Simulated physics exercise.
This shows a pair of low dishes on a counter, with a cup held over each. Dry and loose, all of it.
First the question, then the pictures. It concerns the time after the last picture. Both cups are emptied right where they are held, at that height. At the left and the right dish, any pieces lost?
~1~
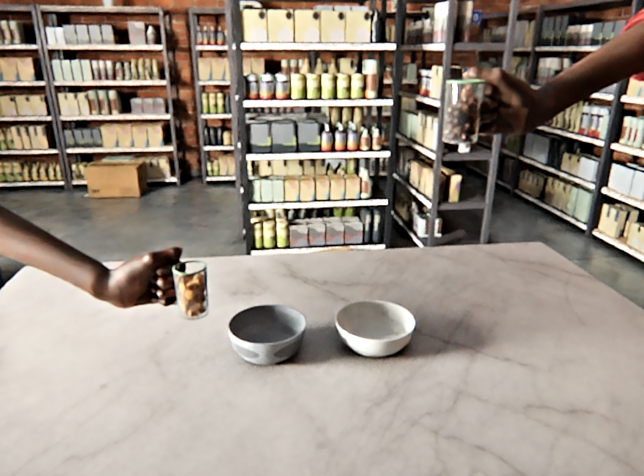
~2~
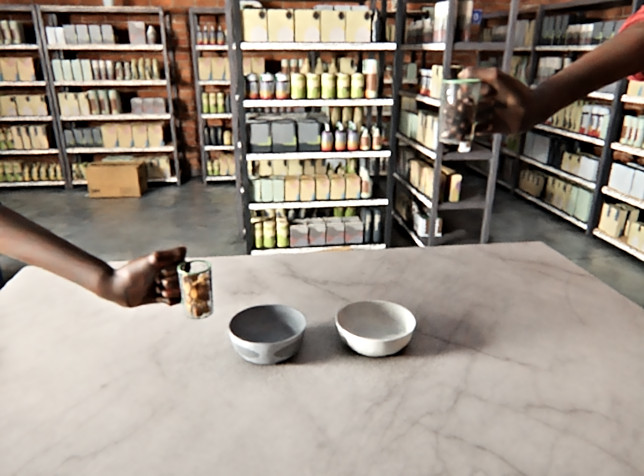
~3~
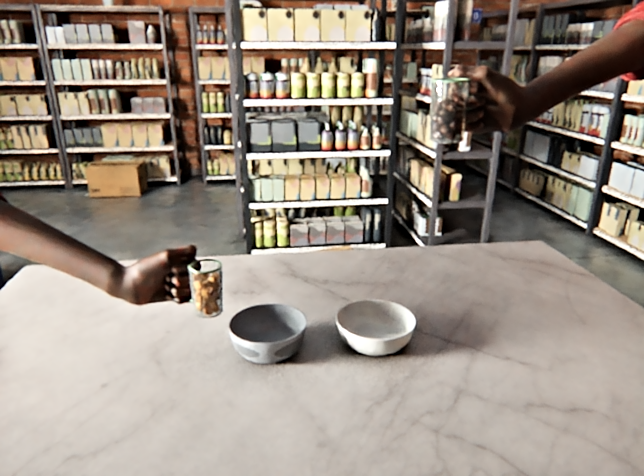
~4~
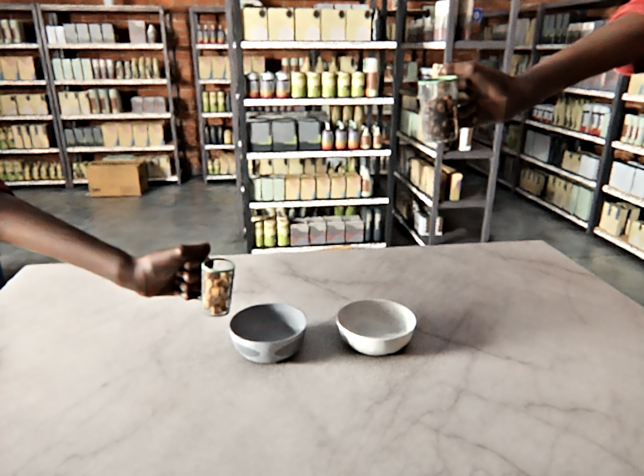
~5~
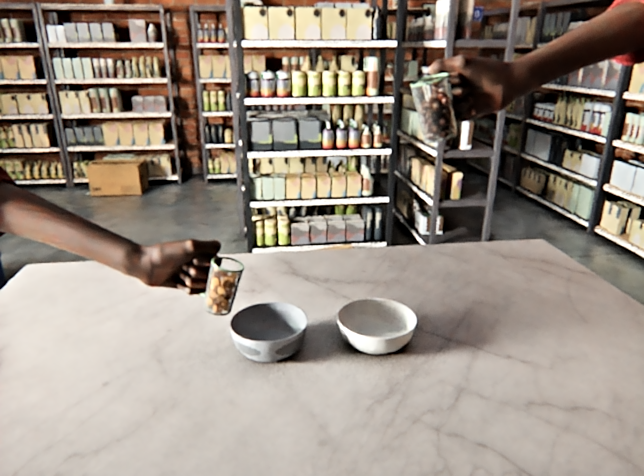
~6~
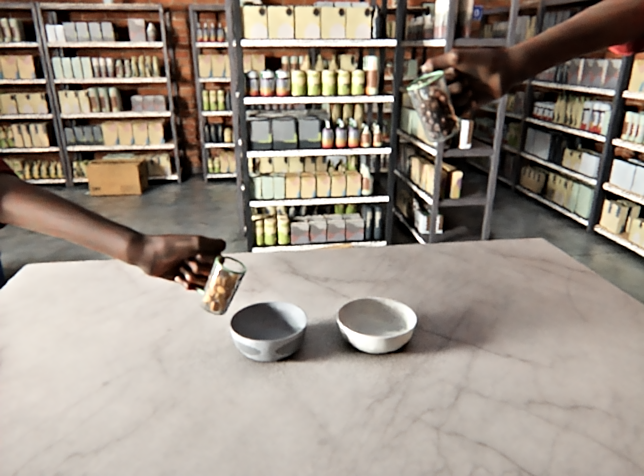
In order: Left dish ends up with everything, right dish ends up short.
Then, 0.34 s after the last picture, left, all still in the cup; right, all still in the cup.
Then, 0.77 s after the last picture, left, all still in the cup; right, all still in the cup.
Then, 1.24 s after the last picture, left, most still in the cup, a stray few in the dish, a small part in the air; right, about two thirds still in the cup, about a third in the air.
By the end, left, all in the dish, none outside the dish; right, about half in the dish, about half outside the dish.
